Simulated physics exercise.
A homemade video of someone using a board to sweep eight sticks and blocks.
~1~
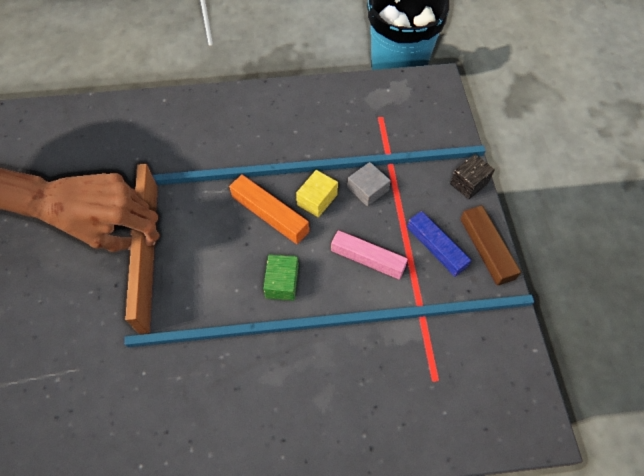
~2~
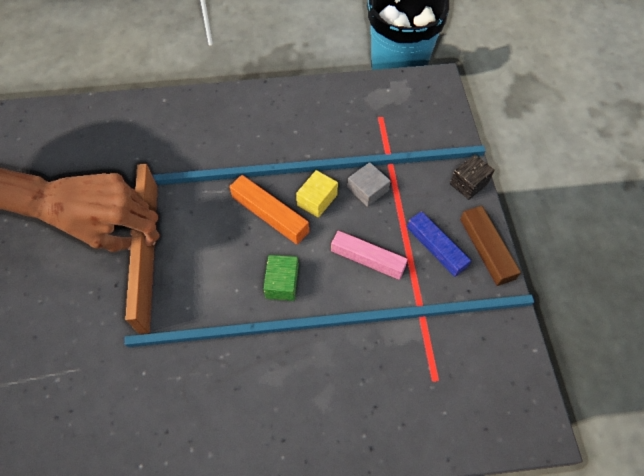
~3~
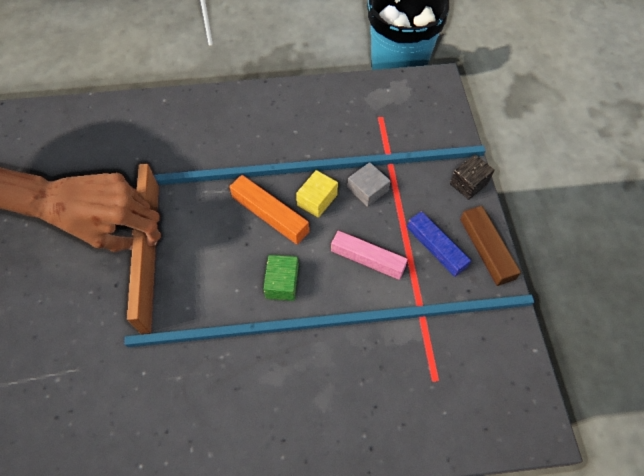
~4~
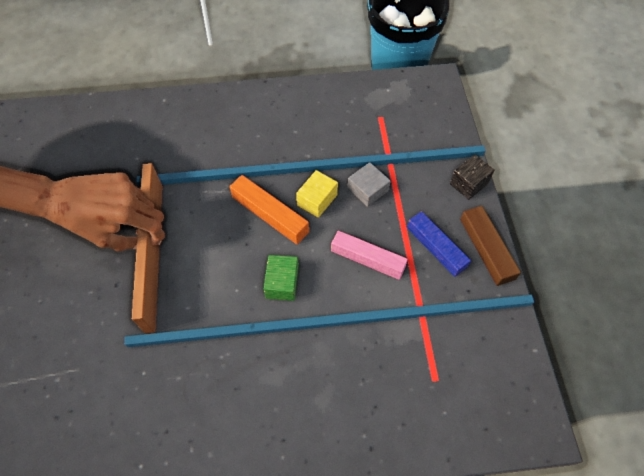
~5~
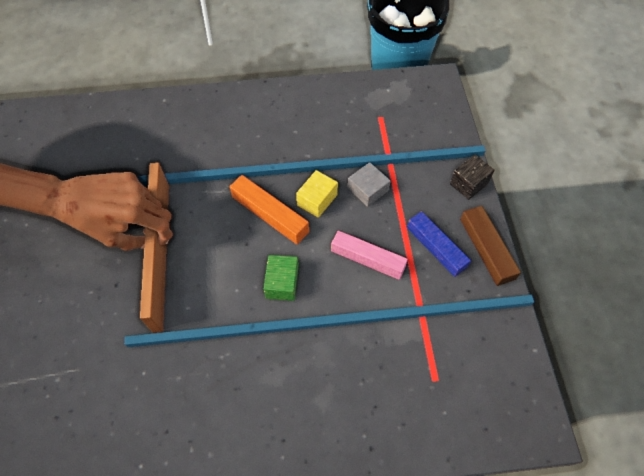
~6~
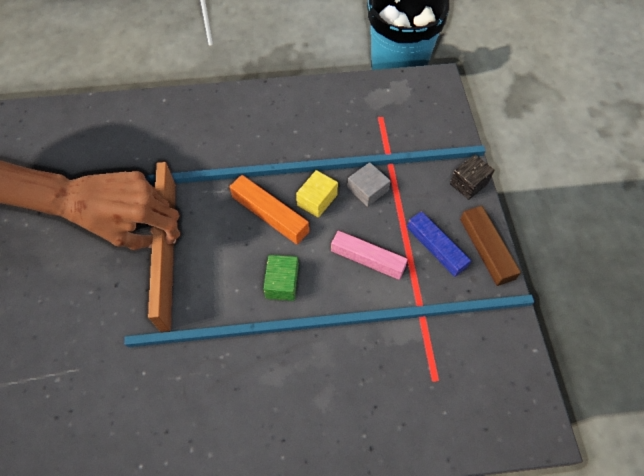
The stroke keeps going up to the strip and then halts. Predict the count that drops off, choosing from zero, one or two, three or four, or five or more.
Nothing at all.
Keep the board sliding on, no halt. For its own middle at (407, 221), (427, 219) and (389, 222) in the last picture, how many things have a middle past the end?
Going through the three places, I get 0, 1 and 0.
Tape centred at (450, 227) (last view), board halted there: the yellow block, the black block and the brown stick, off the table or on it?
The yellow block: It is still there. The black block: It is gone. The brown stick: It is gone.
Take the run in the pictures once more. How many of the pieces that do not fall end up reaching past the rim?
I make it 1.
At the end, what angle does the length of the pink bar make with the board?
About 10 degrees.
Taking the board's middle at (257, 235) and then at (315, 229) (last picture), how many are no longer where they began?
At the first place 1, at the second 5.
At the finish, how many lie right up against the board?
At rest, 2 are in contact.
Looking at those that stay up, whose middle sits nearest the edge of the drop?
The one in question is the black block.
Soon after, none off yet; black block at rest near (472, 177); brown stick at rest near (489, 245); blue bar at rest near (438, 244).
In the end, the number that fall off is zero.
